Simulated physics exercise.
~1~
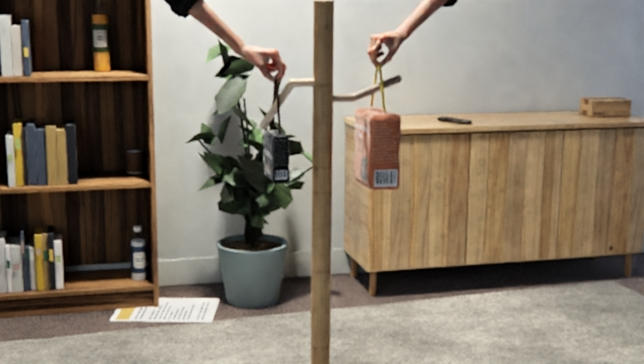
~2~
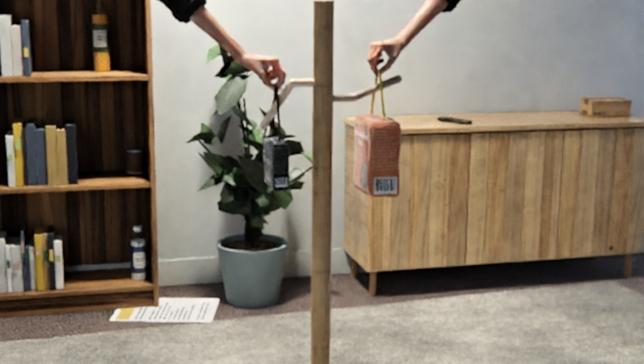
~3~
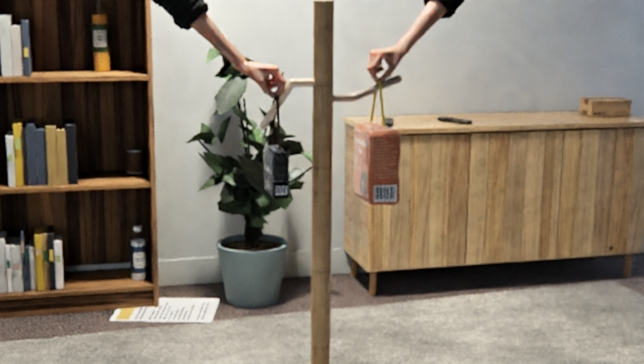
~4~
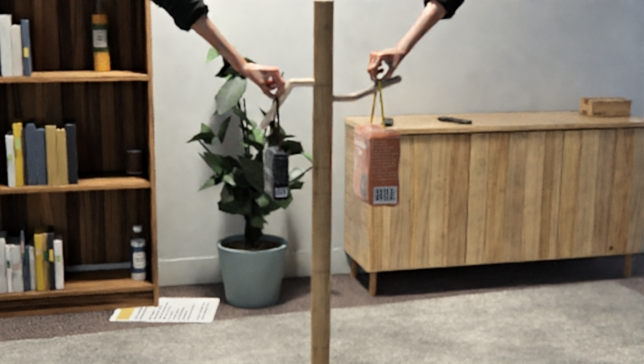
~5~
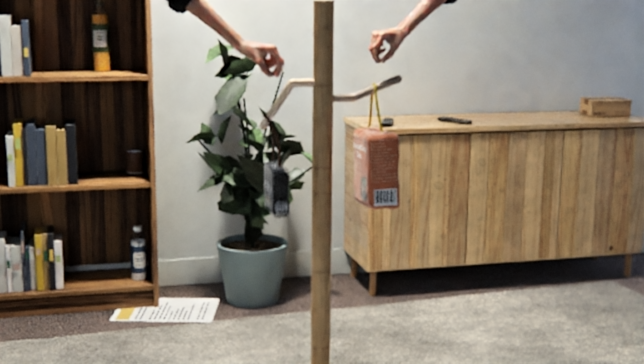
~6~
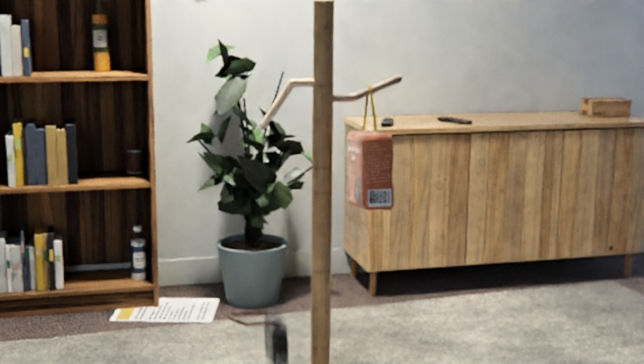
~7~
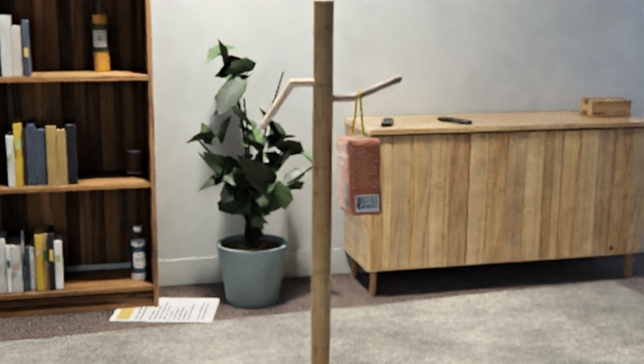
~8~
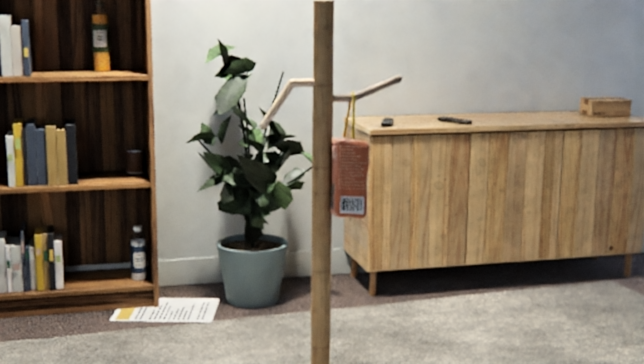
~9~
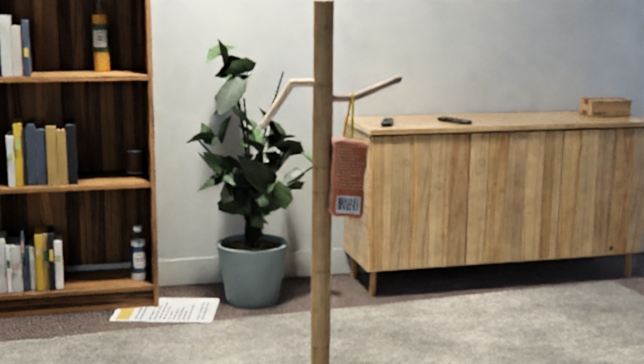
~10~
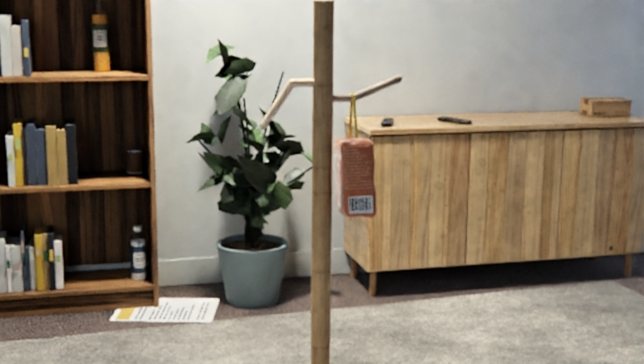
Two hands lowering a black pouch and an orange sack onto pegs and letting go, the pouch falling, the sack staying hanging.
